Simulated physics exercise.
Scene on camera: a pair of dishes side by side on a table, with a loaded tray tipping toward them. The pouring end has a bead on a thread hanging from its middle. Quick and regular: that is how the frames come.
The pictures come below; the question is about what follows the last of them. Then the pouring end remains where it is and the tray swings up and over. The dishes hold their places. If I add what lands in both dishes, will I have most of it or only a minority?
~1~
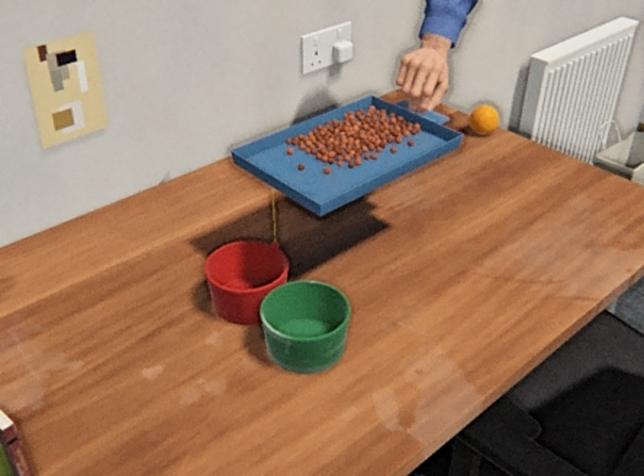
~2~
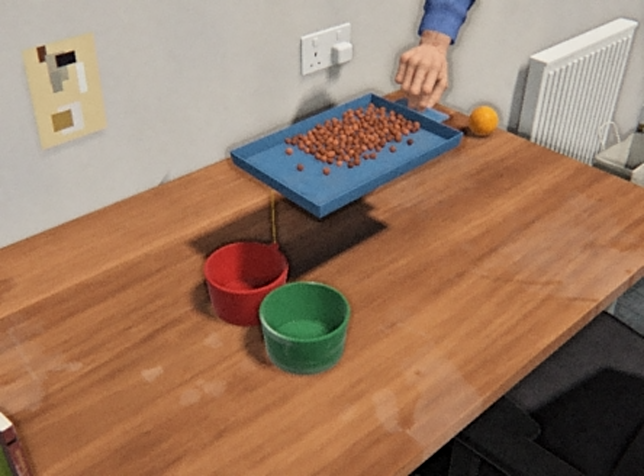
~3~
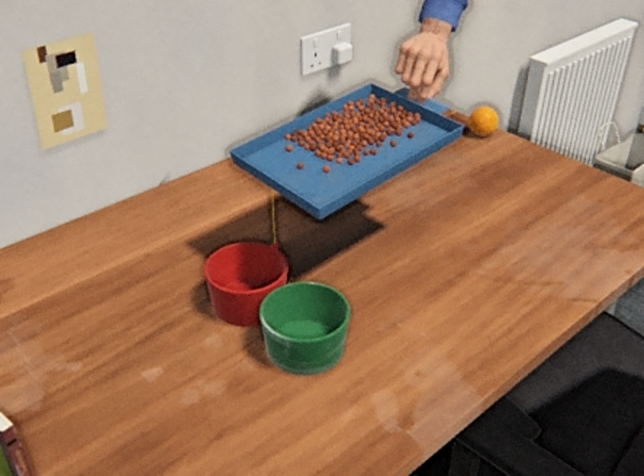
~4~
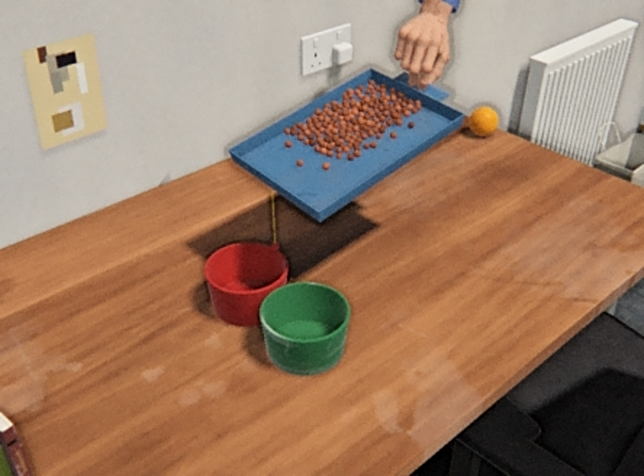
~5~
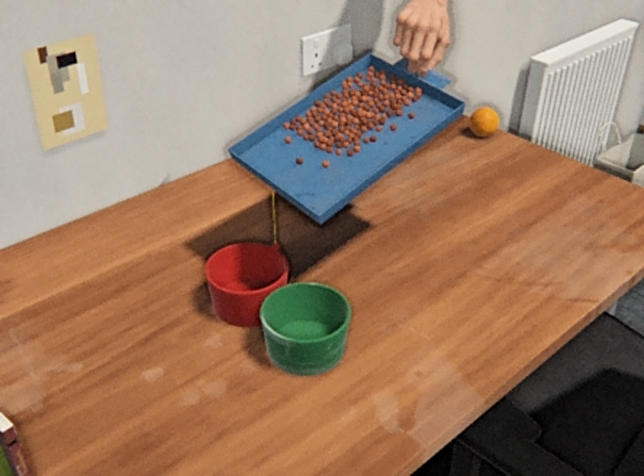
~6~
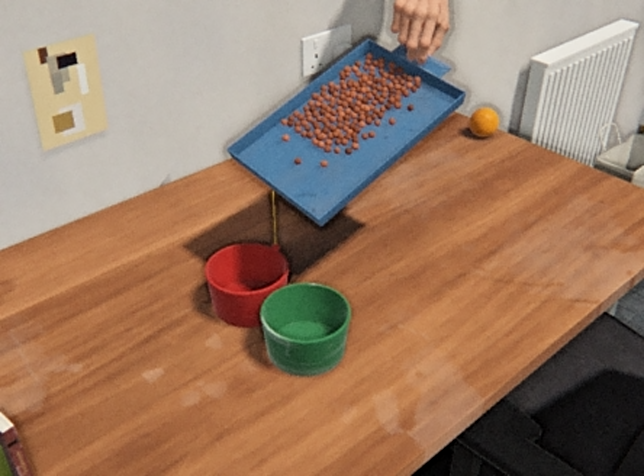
Well, most of the load lands in the dishes, as it turns out.
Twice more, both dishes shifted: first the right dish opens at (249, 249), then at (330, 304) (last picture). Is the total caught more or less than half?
First place: Short of half; second place: Beyond half.
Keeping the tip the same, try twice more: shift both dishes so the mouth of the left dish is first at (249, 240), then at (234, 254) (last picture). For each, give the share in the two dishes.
The first gives 60 %, the second 90 %.
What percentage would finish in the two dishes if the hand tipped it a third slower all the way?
Some 70 per cent.
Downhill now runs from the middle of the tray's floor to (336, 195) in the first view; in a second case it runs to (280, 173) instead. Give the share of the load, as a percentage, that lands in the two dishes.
About 50 % and 50 %.
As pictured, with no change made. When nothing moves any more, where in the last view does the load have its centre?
The centre ends up roughly at (295, 332).
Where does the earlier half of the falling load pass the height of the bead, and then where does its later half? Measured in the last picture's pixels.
Points: About (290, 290), then about (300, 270).
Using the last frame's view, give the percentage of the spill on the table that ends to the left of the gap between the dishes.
Estimate: About 20 percent.
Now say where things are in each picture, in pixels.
In the first frame, corners of the pouring end near (234, 151) and (320, 202), level; middle of the load near (355, 137), clay pellets; left dish near (215, 297); right dish near (272, 344); bead on its thread near (275, 245).
In the second frame, corners of the pouring end near (233, 151) and (320, 204), level; middle of the load near (354, 136).
In the third frame, corners of the pouring end near (232, 151) and (319, 206), tipped barely, lowest at the right corner; middle of the load near (354, 131).
In the fourth frame, corners of the pouring end near (231, 150) and (319, 210), tipped a little, lowest at the right corner; middle of the load near (354, 122).
In the fifth frame, corners of the pouring end near (231, 149) and (319, 213), tipped clearly, lowest at the right corner; middle of the load near (353, 113).
In the sixth frame, corners of the pouring end near (230, 149) and (319, 216), tipped clearly, lowest at the right corner; middle of the load near (352, 106); left dish near (216, 299); right dish near (273, 347).
Shortly afterwards, tray tipped steeply; the bulk on the tray; only a few in the right dish; near a quarter in the air.
Next, tray tipped past a quarter turn; near a third on the tray; near a third in the right dish; a little in the left dish; a little outside both; a little in the air.
Some moments later, tray tipped past a quarter turn; near half in the right dish; near a quarter in the left dish; near a quarter outside both.
In the end, tray tipped past a quarter turn; near half in the right dish; near a quarter in the left dish; near a quarter outside both.
